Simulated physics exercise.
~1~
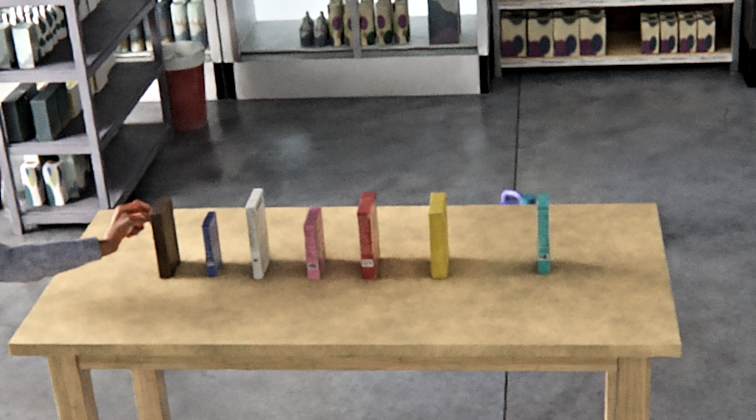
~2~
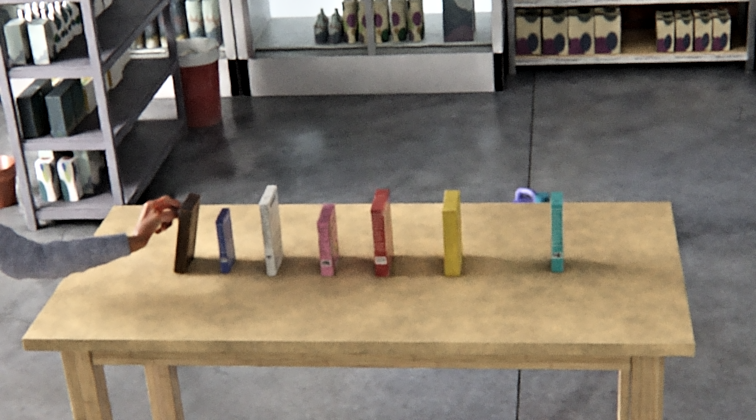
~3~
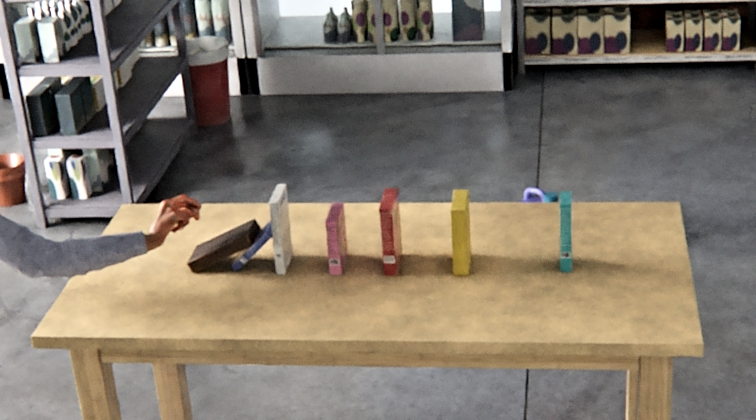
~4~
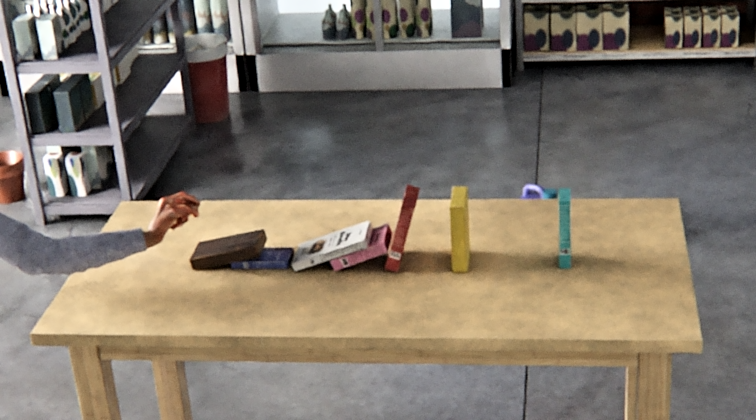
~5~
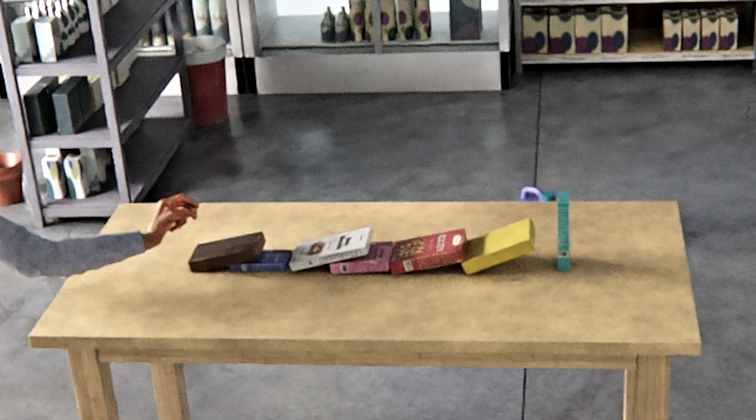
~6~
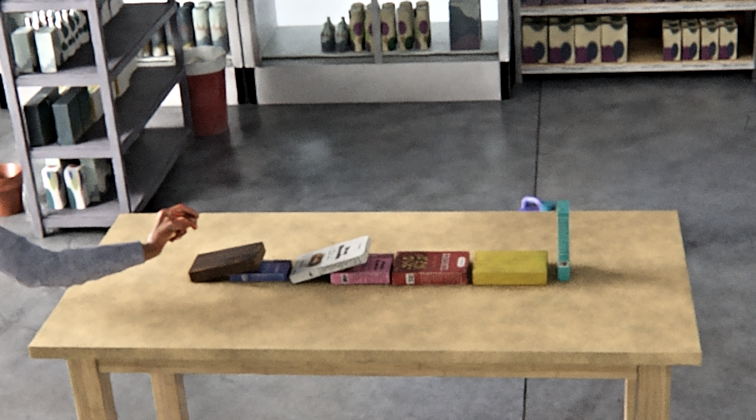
A black board stands at the left end of a spaced row of upright, box-like pieces on a wooden table, viewed from slightly above in a shop-like room with shelves behind. To its right stand blue, white, pink, red and yellow pieces, with a turquoise one beyond a wider gap. A hand reaching in from the left tips the black board rightward into the blue packet. The blue and white packets topple in turn, followed by the pink, the red and finally the yellow board. The turquoise packet remains upright at the far right, beside the flattened yellow board.
